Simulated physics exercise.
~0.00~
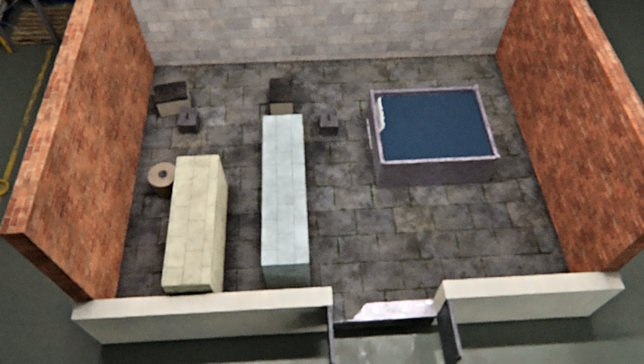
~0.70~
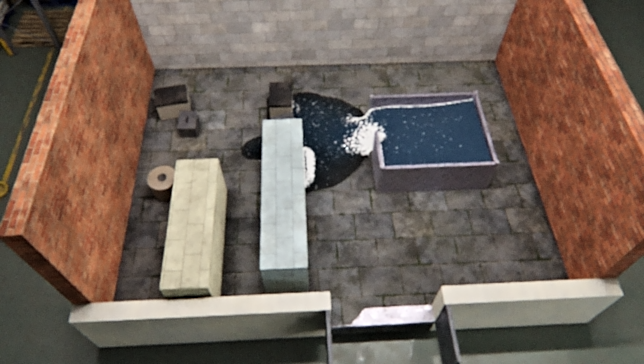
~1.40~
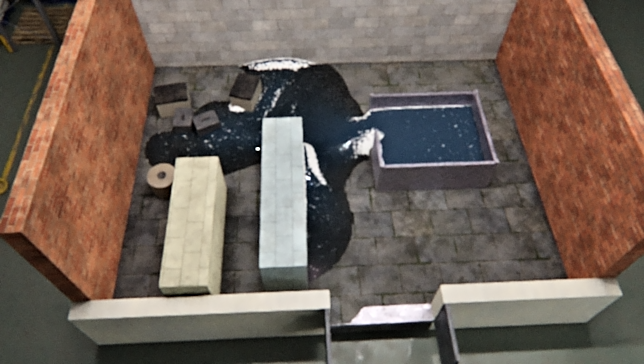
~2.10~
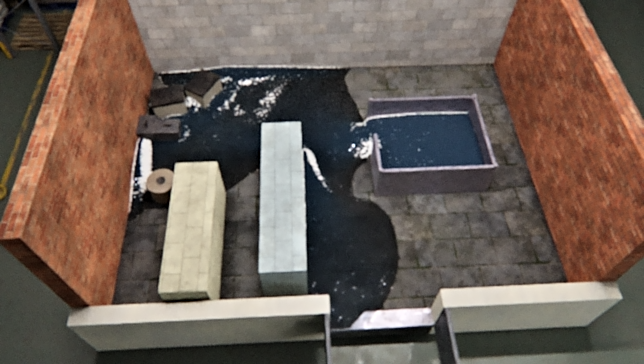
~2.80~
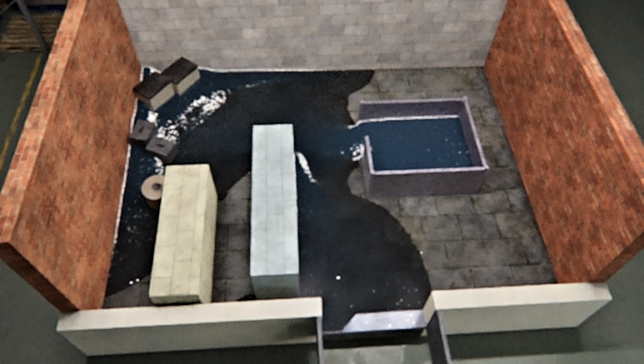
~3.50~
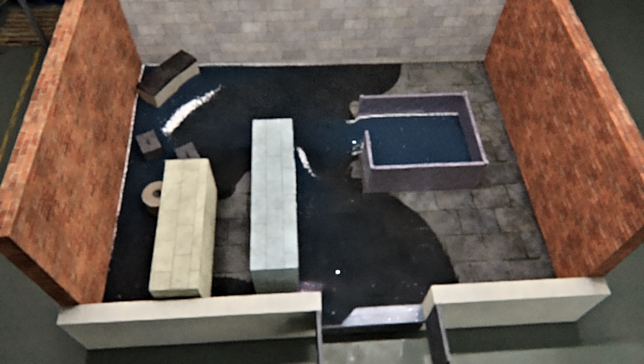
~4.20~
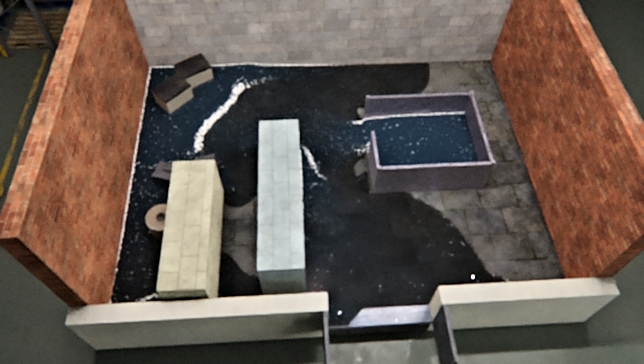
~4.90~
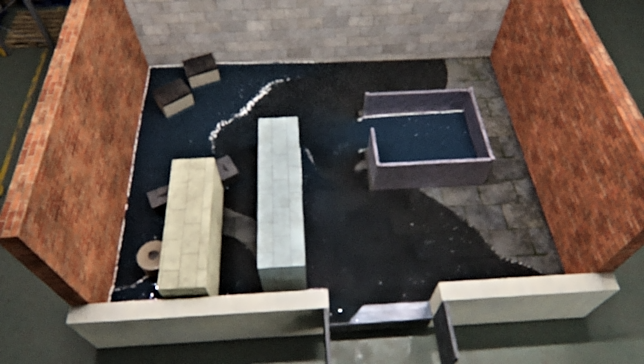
Water burst from the left side of the tank and spread in a dark, foaming sheet past two long blocks, pushing the small boxes leftward and setting some drifting, until it covered most of the floor and reached the front opening, leaving a dry patch at right.
